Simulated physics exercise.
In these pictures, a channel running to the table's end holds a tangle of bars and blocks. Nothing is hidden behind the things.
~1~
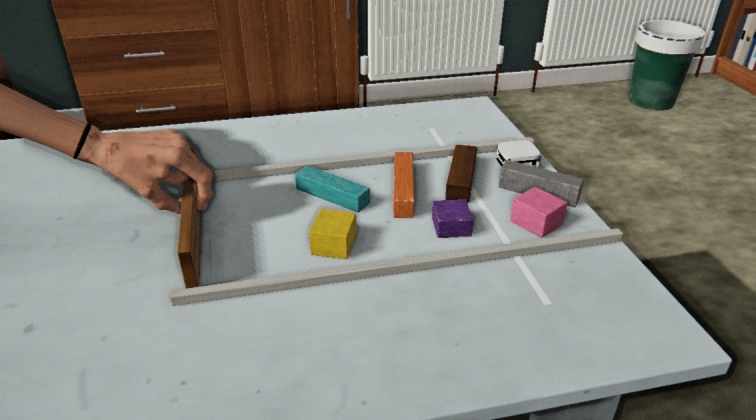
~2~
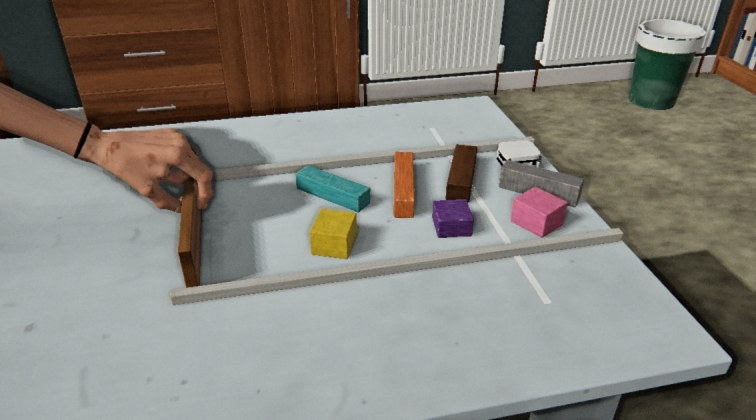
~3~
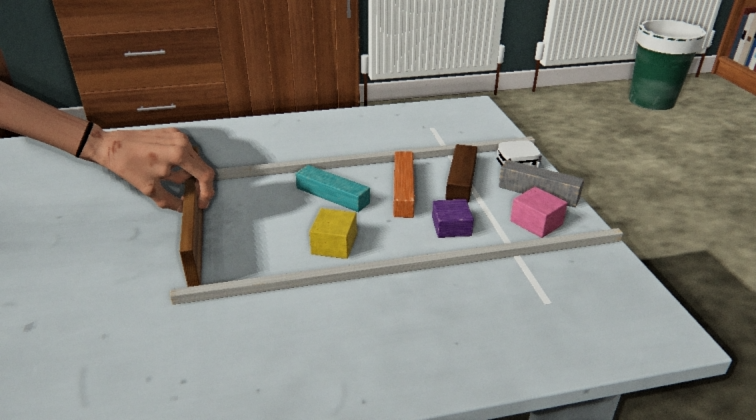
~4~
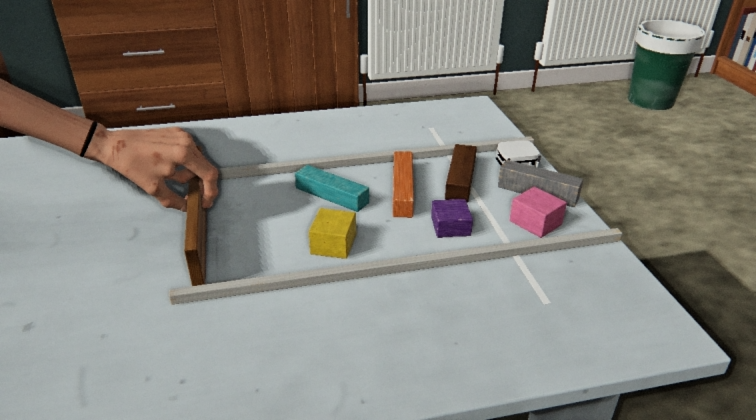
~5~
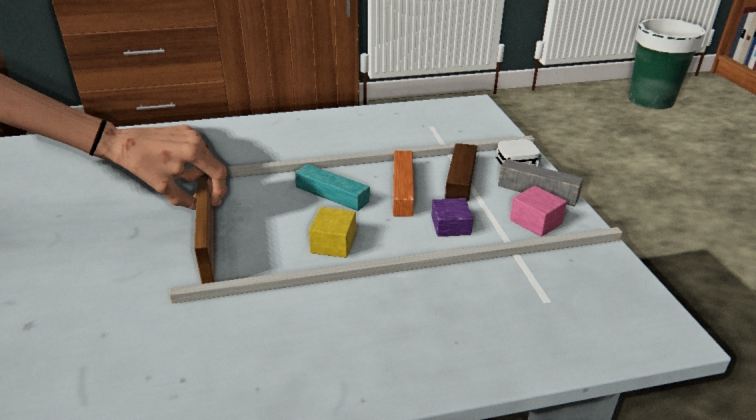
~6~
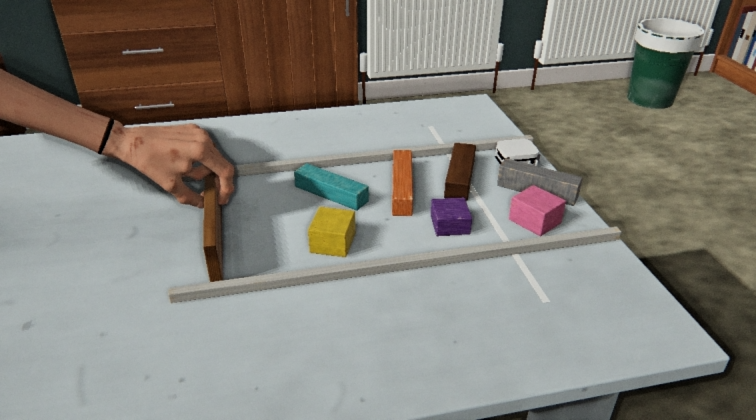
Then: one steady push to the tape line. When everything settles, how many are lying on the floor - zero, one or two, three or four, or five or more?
Count: Zero.
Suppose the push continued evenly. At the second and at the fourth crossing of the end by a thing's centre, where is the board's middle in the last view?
I'd put the first at about (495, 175) and the next at about (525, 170).
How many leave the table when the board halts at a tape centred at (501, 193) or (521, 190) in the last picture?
That would be 3, then 3.
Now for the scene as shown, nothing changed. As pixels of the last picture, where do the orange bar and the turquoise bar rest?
Positions - first (495, 171), then (476, 173).
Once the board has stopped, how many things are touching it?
I count 2 of them.
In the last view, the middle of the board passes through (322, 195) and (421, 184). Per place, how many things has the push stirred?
The first number is 2, the next one 5.
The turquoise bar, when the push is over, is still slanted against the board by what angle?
About 0°.
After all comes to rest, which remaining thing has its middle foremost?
The grey bar finishes closest.
Soon after, none off yet; white case at rest near (517, 155); grey bar at rest near (539, 182); pink block at rest near (537, 210).
At rest, the number that fall off is zero.
